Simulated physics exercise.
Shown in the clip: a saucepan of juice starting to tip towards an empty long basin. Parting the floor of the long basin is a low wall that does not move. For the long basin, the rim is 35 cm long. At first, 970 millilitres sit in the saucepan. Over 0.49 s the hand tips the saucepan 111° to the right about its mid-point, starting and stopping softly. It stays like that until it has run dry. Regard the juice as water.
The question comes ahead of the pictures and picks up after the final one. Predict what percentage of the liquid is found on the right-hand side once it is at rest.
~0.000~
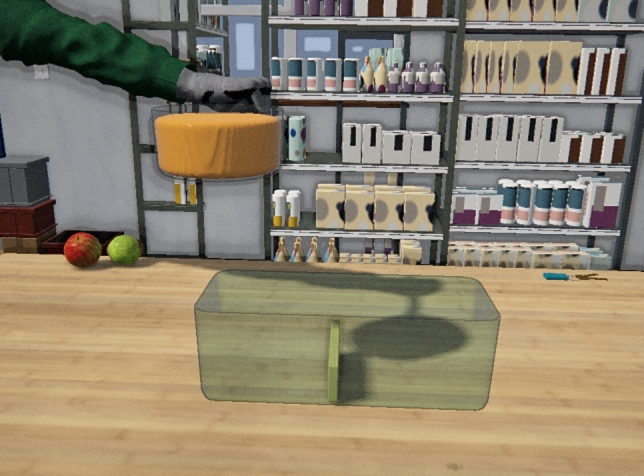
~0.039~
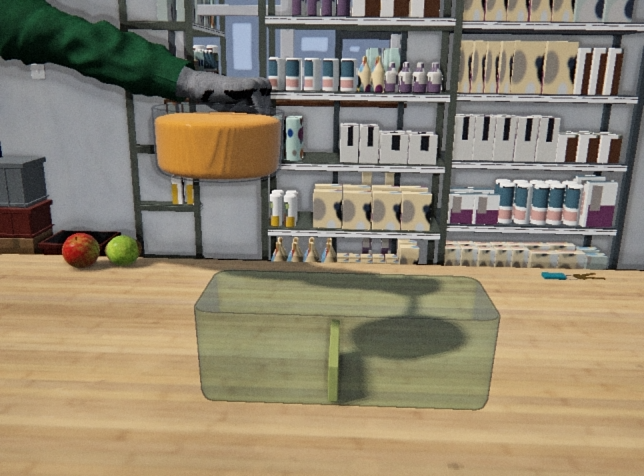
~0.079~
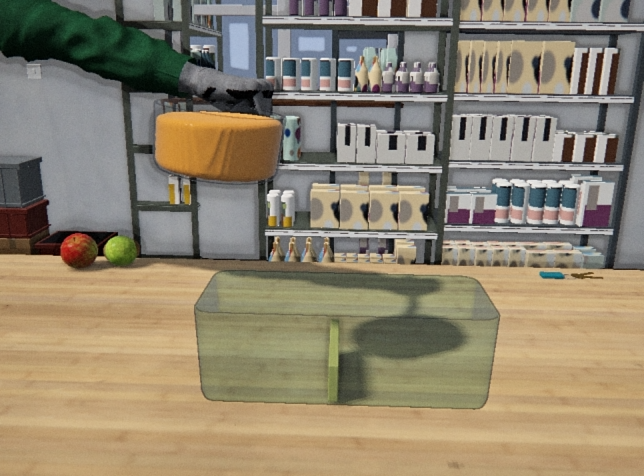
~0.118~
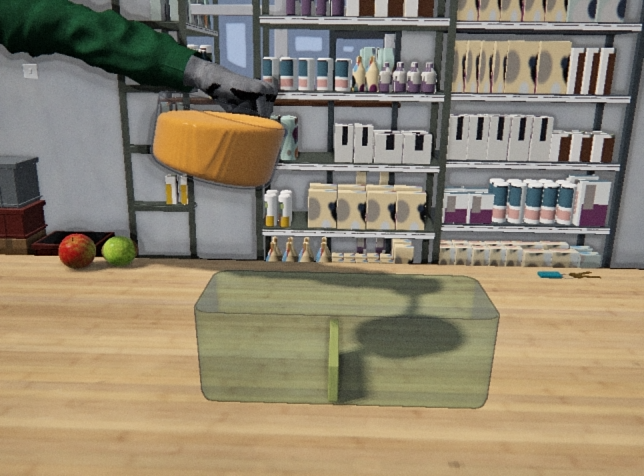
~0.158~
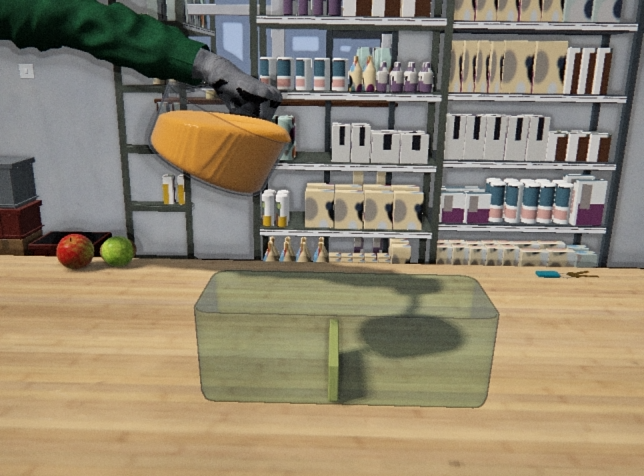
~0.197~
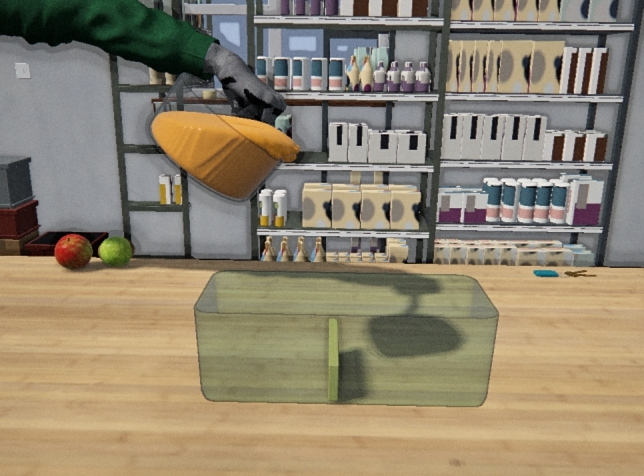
About 37 % is on the right.
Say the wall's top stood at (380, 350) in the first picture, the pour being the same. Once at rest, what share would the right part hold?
Estimate: Close to 25 per cent.
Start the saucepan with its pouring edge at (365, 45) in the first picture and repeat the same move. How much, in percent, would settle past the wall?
Then I'd expect something near 75 per cent.
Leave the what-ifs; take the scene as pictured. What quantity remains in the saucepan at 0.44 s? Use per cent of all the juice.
Around 16 percent.
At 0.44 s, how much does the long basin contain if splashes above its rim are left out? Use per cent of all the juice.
Near 26 in a hundred.
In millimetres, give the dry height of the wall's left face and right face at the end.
On the left it's about 24 mm; on the right, about 34 mm.
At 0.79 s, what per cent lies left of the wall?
Around 46 in a hundred.
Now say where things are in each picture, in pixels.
The first picture shows tilt 0°; pouring edge (282, 112); surface from (159, 118) to (281, 120); the long basin's rim runs from (206, 290) to (489, 299); the wall's top is at (335, 342).
The second picture shows tilt 2°; pouring edge (283, 114); surface from (159, 117) to (281, 121).
The third picture shows tilt 7°; pouring edge (285, 120); surface from (161, 115) to (283, 123).
The fourth picture shows tilt 15°; pouring edge (287, 130); surface from (162, 114) to (286, 125).
The fifth picture shows tilt 26°; pouring edge (287, 143); surface from (161, 117) to (286, 135); 2 per cent is over the edge.
The sixth picture shows tilt 39°; pouring edge (285, 158); surface from (159, 114) to (273, 139); 7 per cent is over the edge.
After 0.44 s the tilt is 108° and 16 per cent is still to pour, 7 is left of the wall and 19 right of it.
After 0.61 s the tilt is 111° and 2 per cent is still to pour, 53 is left of the wall and 36 right of it.
After 0.79 s the tilt is 111° and 0 per cent is still to pour, 47 is left of the wall and 34 right of it.
After 0.99 s the tilt is 111° and 0 per cent is still to pour, 51 is left of the wall and 37 right of it.
In the end 52 per cent lies left of the wall, 37 right of it and 11 outside.
